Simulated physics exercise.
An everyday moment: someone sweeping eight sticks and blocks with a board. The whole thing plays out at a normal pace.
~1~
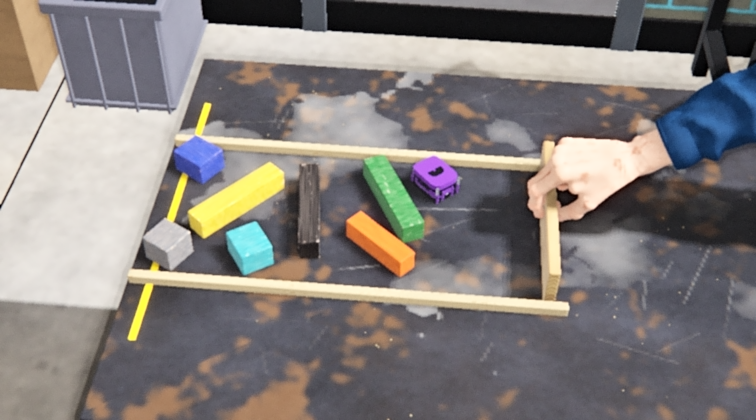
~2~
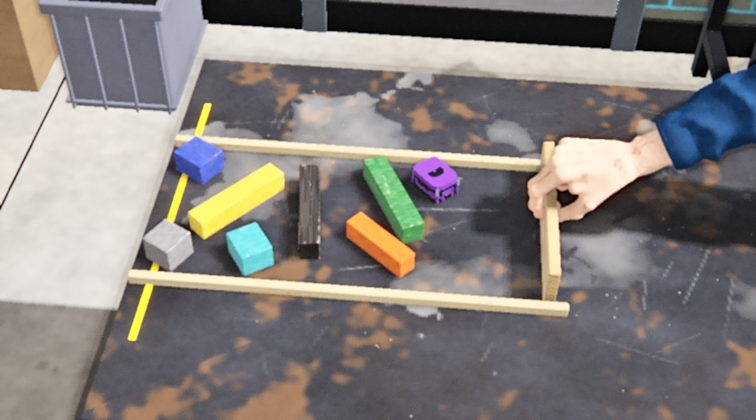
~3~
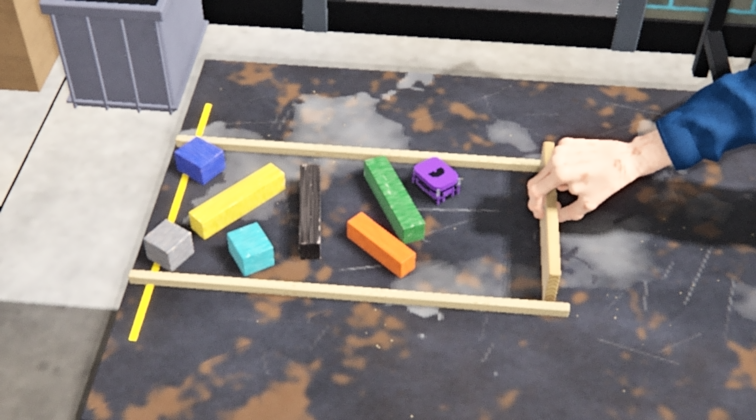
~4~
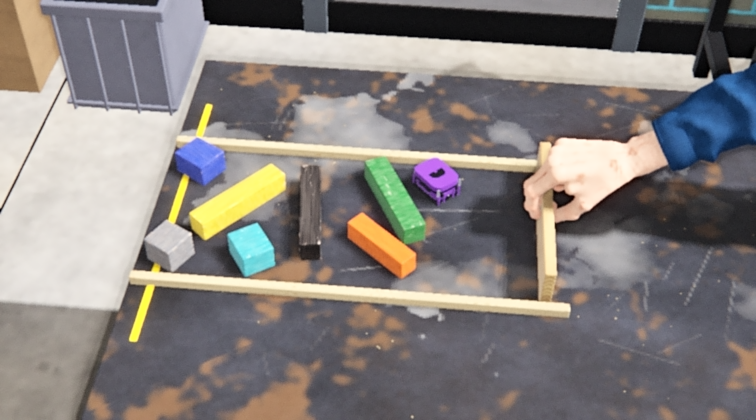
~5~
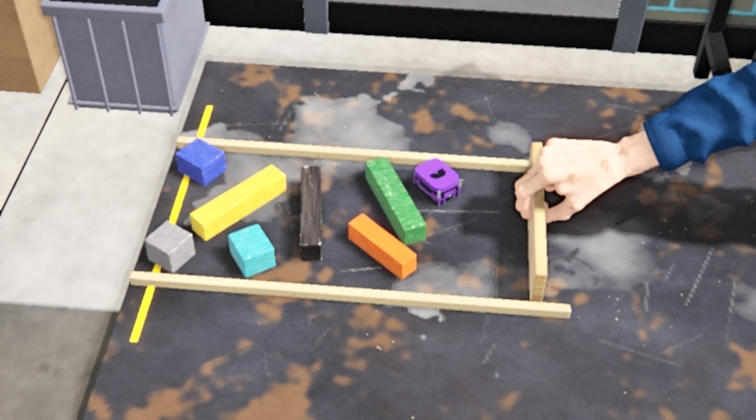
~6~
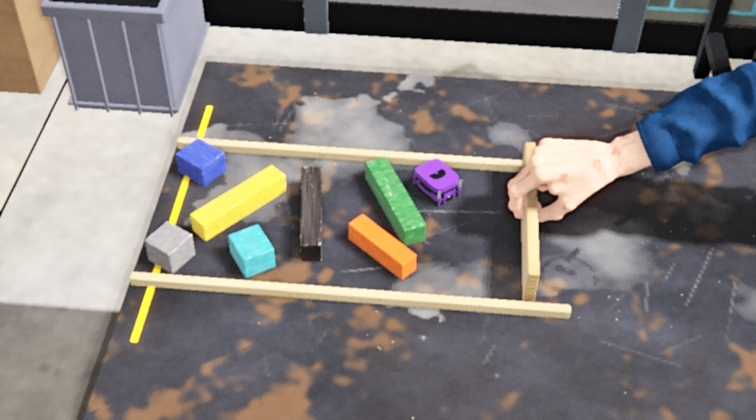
Hand in a blue sleeve sliding a wooden board slightly left between two rails, the coloured blocks and sticks lying still.
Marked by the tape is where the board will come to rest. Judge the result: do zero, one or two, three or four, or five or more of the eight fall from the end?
Fallen: Five plus.
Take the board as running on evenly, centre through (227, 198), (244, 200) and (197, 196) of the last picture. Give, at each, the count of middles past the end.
Per position: 3 / 3 / 5.
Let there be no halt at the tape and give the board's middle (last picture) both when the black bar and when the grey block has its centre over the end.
The middle is at (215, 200) when it's the black bar, and at (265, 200) when it's the grey block.
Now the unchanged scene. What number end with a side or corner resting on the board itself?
1.
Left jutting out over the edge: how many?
Overhanging ones - 1.
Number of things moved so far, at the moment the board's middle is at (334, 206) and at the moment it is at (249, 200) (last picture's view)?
6 and 8.
Early on, none off yet; grey block at rest near (170, 247); blue block at rest near (201, 162); yellow bar at rest near (240, 202).
A while later, none off yet; grey block travelled a little near (154, 251); blue block travelled a little near (184, 157); yellow bar travelled a little near (187, 202).
Finally, the number that fall off is five or more; lost, green bar, orange bar, black bar, turquoise block, yellow bar, blue block and grey block.
